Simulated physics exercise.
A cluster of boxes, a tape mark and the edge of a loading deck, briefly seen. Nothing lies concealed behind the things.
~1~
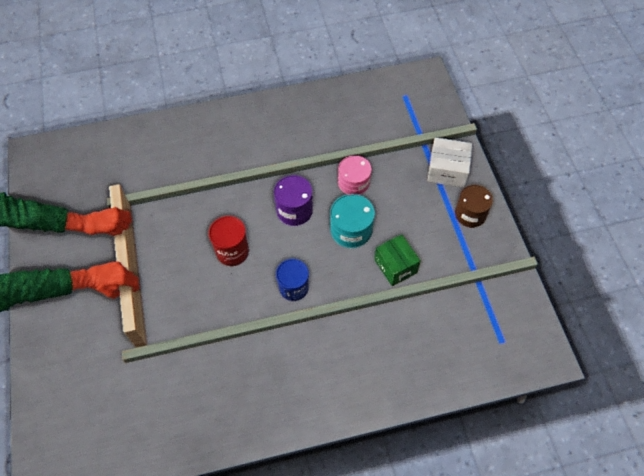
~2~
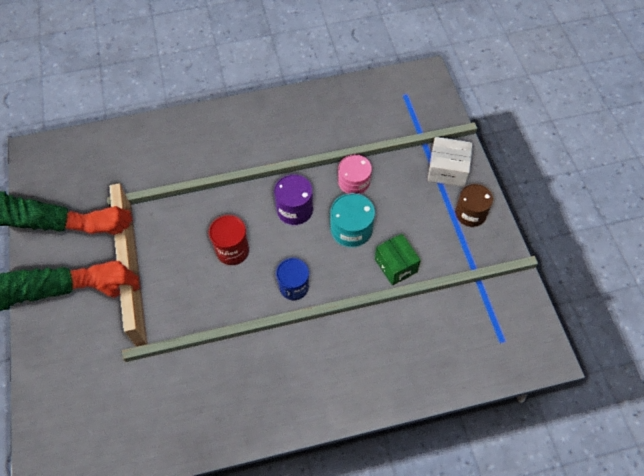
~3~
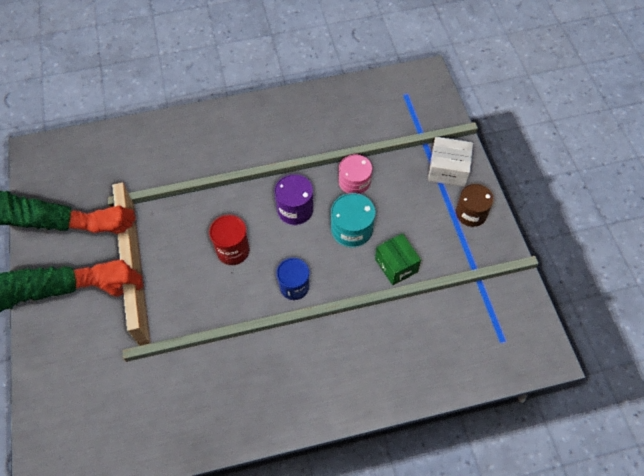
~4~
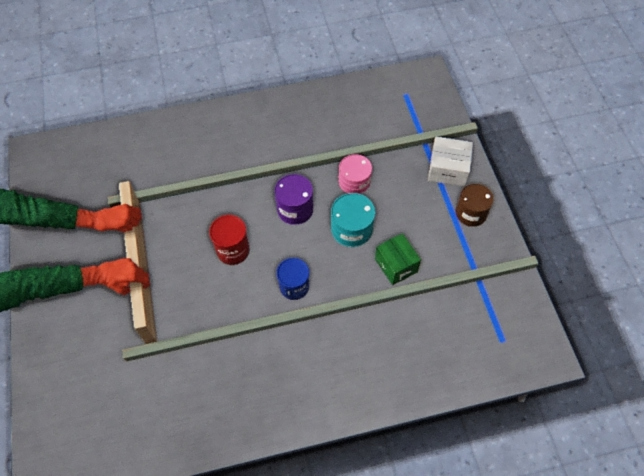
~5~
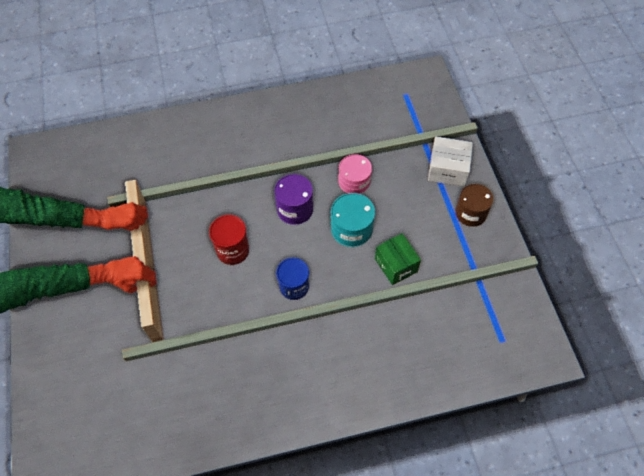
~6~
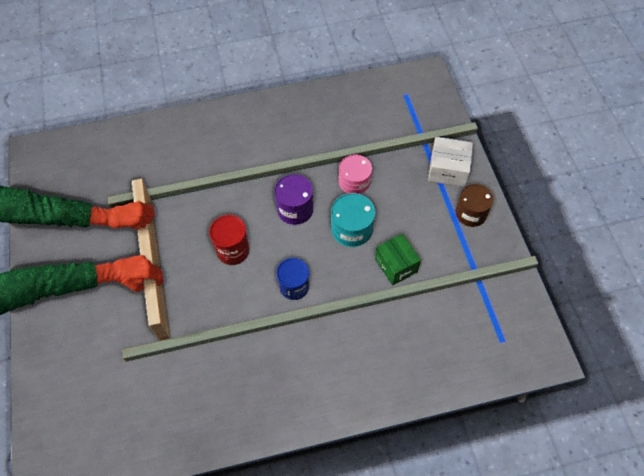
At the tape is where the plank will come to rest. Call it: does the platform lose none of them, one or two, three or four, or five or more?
It loses one or two.
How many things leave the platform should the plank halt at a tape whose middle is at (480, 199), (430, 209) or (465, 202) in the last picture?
4, 1, 3.
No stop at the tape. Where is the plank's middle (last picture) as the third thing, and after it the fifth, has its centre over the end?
About (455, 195), then (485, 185).
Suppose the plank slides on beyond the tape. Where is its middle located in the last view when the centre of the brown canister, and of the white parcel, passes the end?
The brown canister gives roughly (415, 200), the white parcel roughly (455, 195).
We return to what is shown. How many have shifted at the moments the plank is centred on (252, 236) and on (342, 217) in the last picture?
1 and 6.
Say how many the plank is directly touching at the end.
Contact count: 4.
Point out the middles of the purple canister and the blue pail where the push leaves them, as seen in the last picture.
Final positions - purple canister around (460, 171), blue pail around (482, 235).
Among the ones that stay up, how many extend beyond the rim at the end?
The number overhanging is 3.
Soon after, none off yet; brown canister at rest near (474, 206); white parcel at rest near (450, 162); green parcel at rest near (398, 260).
After that, none off yet; brown canister displaced a little near (492, 204); white parcel at rest near (450, 162); green parcel displaced well along near (459, 249).
In the end, the number that fall off is one or two; gone, brown canister.
